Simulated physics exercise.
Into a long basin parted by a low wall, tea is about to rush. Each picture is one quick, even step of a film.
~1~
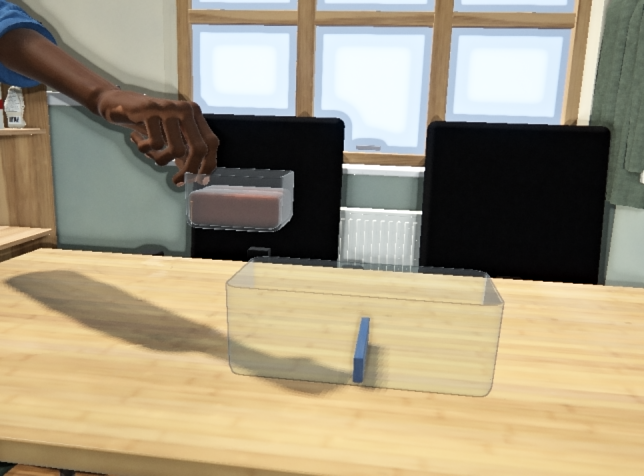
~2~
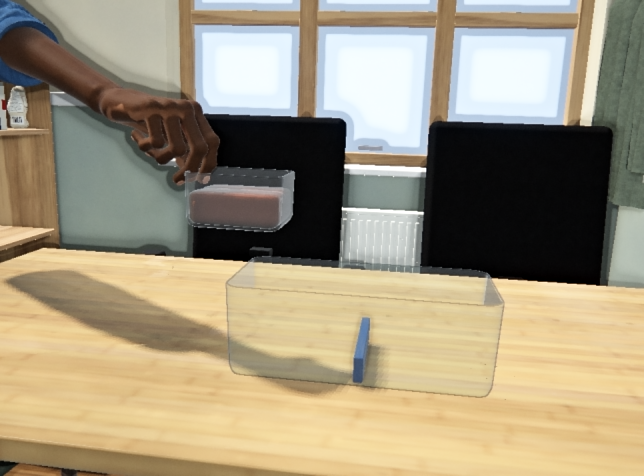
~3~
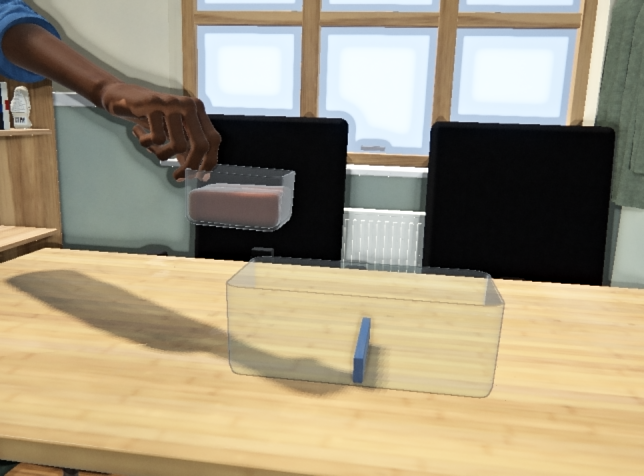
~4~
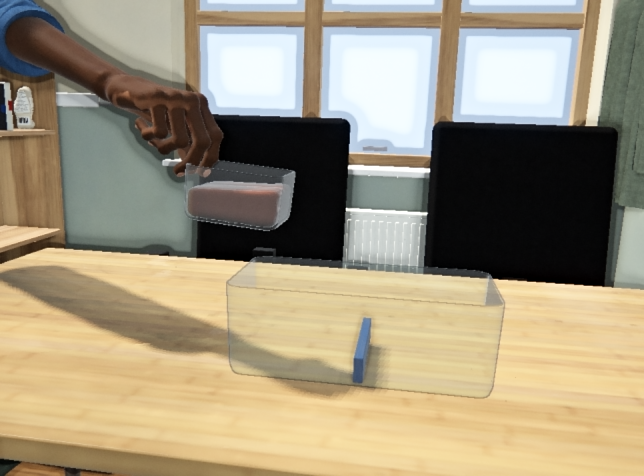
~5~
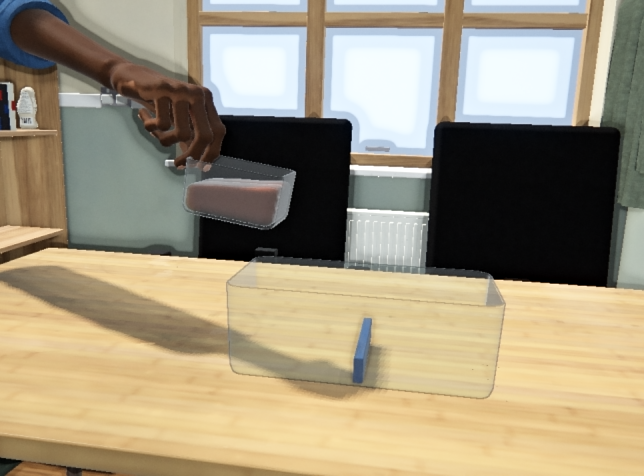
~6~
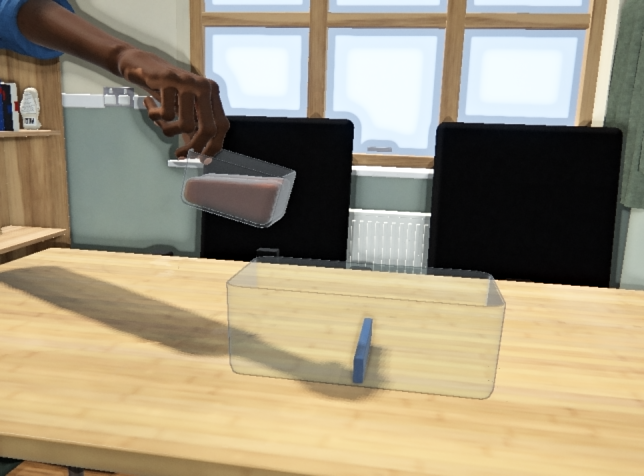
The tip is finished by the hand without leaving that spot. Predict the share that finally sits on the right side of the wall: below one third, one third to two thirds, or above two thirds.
Right-side share: One third to two thirds.
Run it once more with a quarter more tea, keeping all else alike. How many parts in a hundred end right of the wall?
Near 60 %.
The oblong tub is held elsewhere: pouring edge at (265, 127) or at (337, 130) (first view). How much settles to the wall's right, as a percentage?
Roughly 35 per cent, then roughly 80 per cent.
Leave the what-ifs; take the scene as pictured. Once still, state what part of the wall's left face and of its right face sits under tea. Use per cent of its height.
On the left it is 20 per cent, on the right 30.
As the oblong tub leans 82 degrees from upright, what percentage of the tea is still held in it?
55 in a hundred.
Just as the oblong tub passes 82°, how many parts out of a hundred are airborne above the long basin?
It's close to 45 percent.
A moment on, the oblong tub is tipped on its side and 53 per cent is still to pour, 3 is left of the wall and 0 right of it.
Next, the oblong tub is tipped right over and 4 per cent is still to pour, 26 is left of the wall and 55 right of it.
Then the oblong tub is tipped right over and 0 per cent is still to pour, 43 is left of the wall and 55 right of it.
Later the oblong tub is tipped right over and 0 per cent is still to pour, 43 is left of the wall and 55 right of it.
In the end 43 per cent lies left of the wall, 55 right of it and 2 outside.
